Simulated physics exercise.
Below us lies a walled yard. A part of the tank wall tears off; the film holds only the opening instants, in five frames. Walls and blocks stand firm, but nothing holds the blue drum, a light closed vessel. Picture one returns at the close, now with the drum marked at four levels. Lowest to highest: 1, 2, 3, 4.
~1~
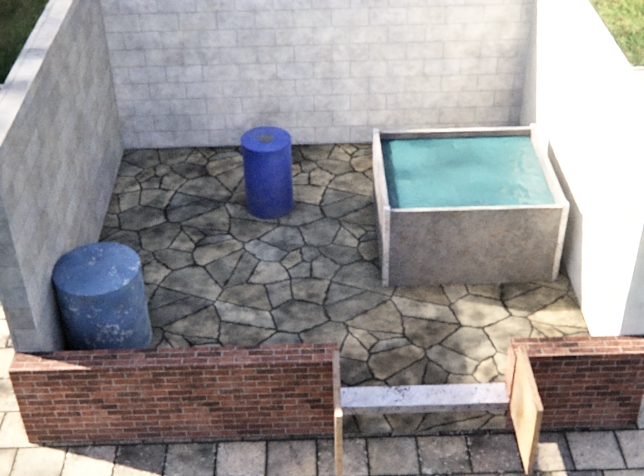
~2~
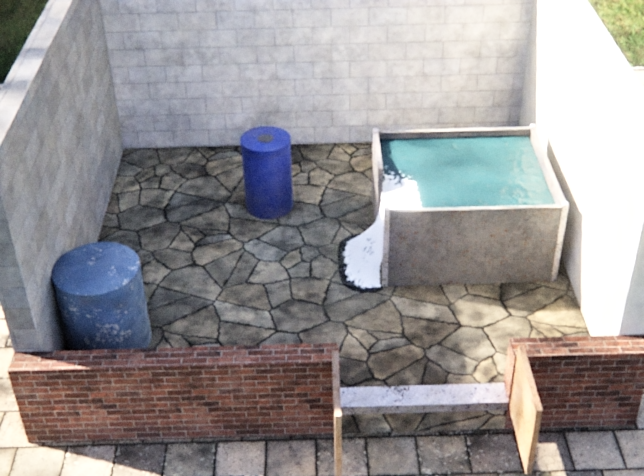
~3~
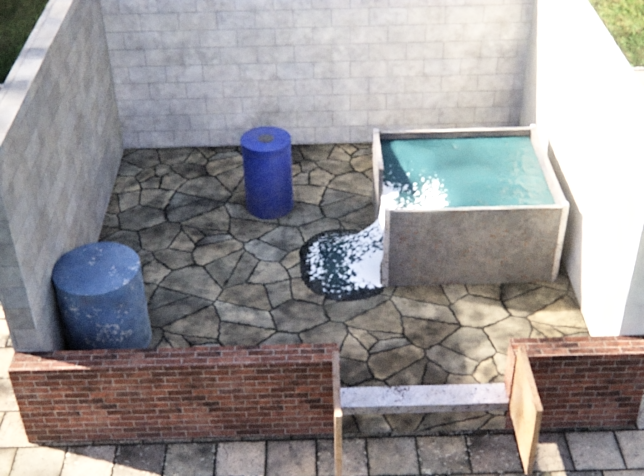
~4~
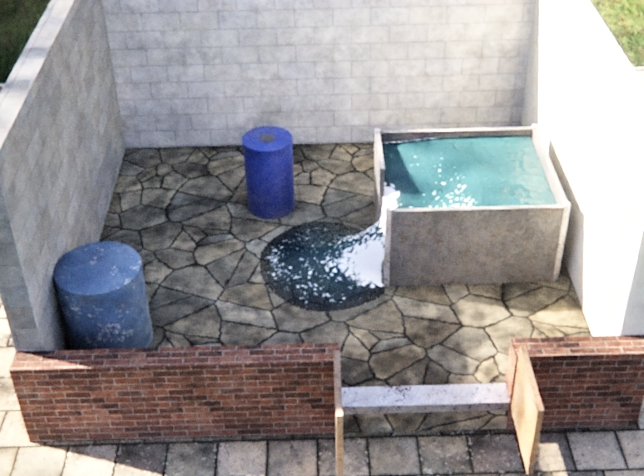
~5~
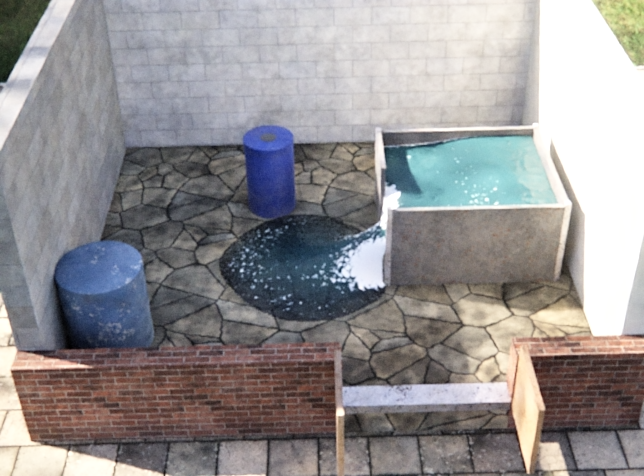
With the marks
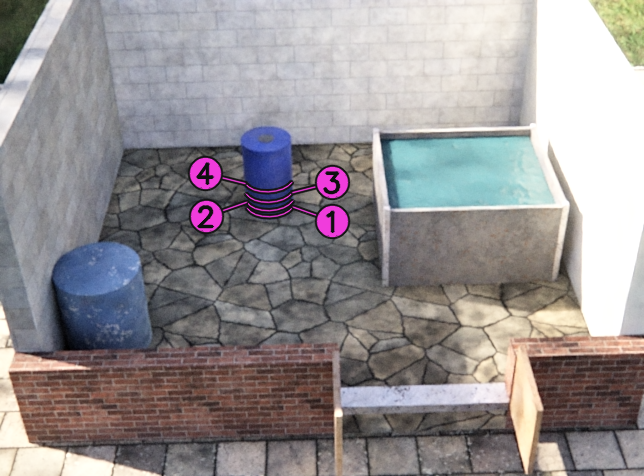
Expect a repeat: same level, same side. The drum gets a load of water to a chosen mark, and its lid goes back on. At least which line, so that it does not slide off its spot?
That is mark 2.
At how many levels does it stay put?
Three.
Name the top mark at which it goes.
1 it is.
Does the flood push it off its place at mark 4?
No.
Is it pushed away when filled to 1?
Yes, that goes wrong.
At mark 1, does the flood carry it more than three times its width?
No.
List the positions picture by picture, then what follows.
Lid of the blue drum at (266, 139); tank full, its middle at (464, 173); open gate at (425, 345).
Water covers 2 % of the ground and is seen nearest the drum at (348, 245).
Water covers 4 % of the ground and is seen nearest the drum at (330, 233).
Water covers 8 % of the ground and is seen nearest the drum at (308, 227).
Lid of the blue drum at (268, 138); water covers 12 % of the ground and is seen nearest the drum at (269, 224).
On the marked copy, 1 at (269, 216); 2 at (269, 210); 3 at (268, 202); 4 at (268, 191); from the bottom up 1, 2, 3, 4.
With 1, it is pushed about its own width away.
With 2, it does not move.
With 3, it does not move.
With 4, it does not move.
